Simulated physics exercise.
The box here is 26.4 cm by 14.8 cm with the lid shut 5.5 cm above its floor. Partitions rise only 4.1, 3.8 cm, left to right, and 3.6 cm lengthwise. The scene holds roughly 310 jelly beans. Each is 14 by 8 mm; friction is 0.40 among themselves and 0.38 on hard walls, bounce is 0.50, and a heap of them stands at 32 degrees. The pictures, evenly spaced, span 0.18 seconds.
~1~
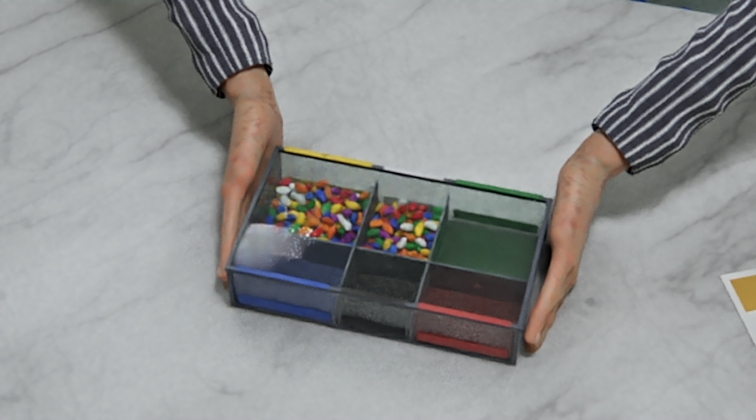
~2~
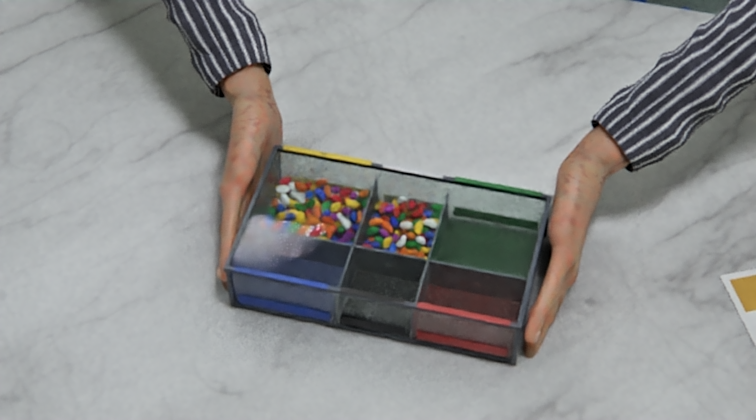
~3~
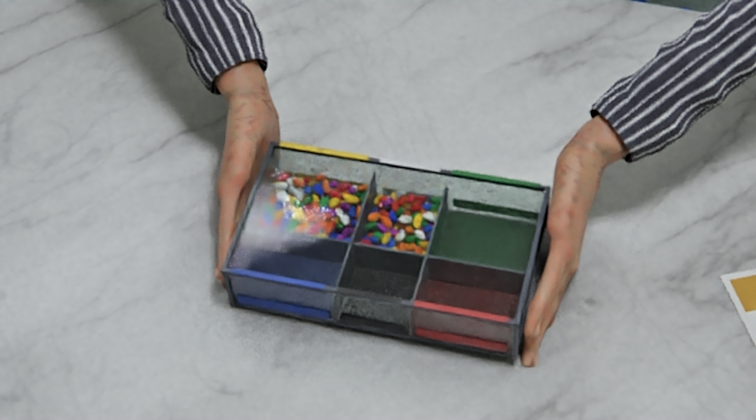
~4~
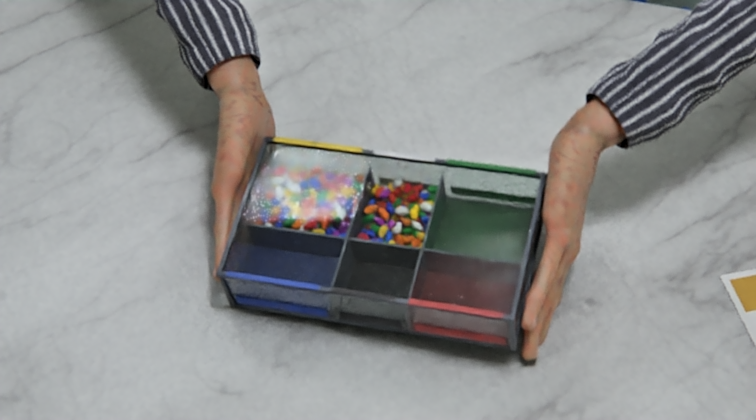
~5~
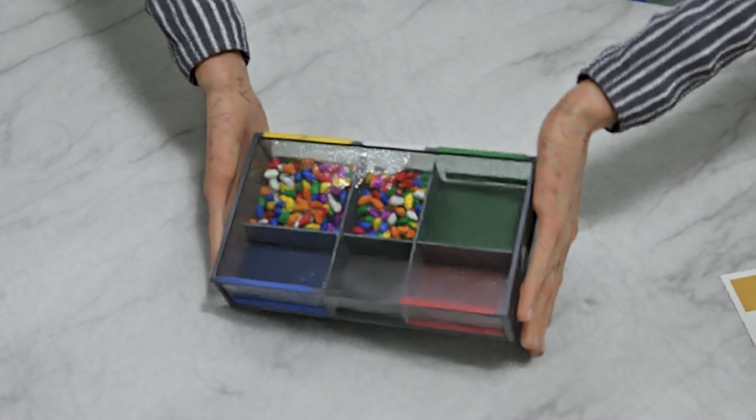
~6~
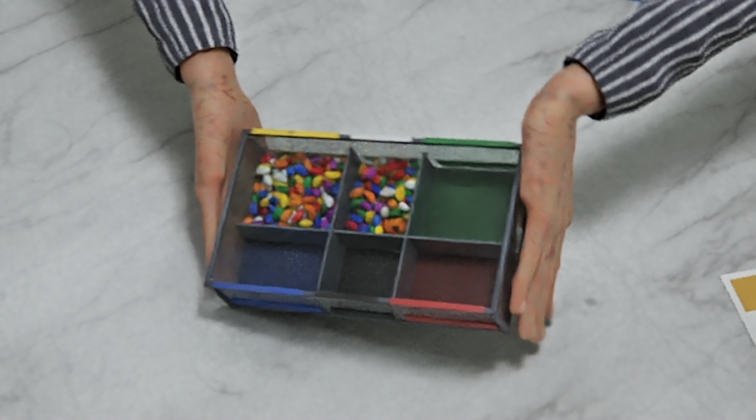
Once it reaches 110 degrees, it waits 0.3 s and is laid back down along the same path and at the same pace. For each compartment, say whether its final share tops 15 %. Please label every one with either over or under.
Labels - red: Under; blue: Over; green: Under; yellow: Over; white: Over; black: Under.
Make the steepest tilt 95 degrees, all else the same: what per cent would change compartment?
Near 30 in a hundred.
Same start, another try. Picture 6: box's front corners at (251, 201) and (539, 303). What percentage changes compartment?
Something like 15 in a hundred.
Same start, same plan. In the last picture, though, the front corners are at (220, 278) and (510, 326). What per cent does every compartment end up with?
Each compartment ends with this per cent: Red 0, blue 45, green 0, yellow 25, white 0 and black 25.
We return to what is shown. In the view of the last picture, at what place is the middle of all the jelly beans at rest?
Est. centre at rest: (306, 249) px.
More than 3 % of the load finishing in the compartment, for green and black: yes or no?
Note - green negative, black affirmative.
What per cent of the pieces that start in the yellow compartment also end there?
Close to 60 in a hundred.
Then, 0.64 s after the last picture, tilt 110 degrees; blue 20 %, yellow 45 %, white 25 %, black 5 %.
Then, 1.07 s after the last picture, tilt 62 degrees; blue 30 %, yellow 40 %, white 25 %, black 5 %.
Then, 1.58 s after the last picture, tilt 0 degrees; blue 35 %, yellow 35 %, white 20 %, black 10 %.
In the end, red 0 %, blue 35 %, green 0 %, yellow 35 %, white 20 %, black 10 %.
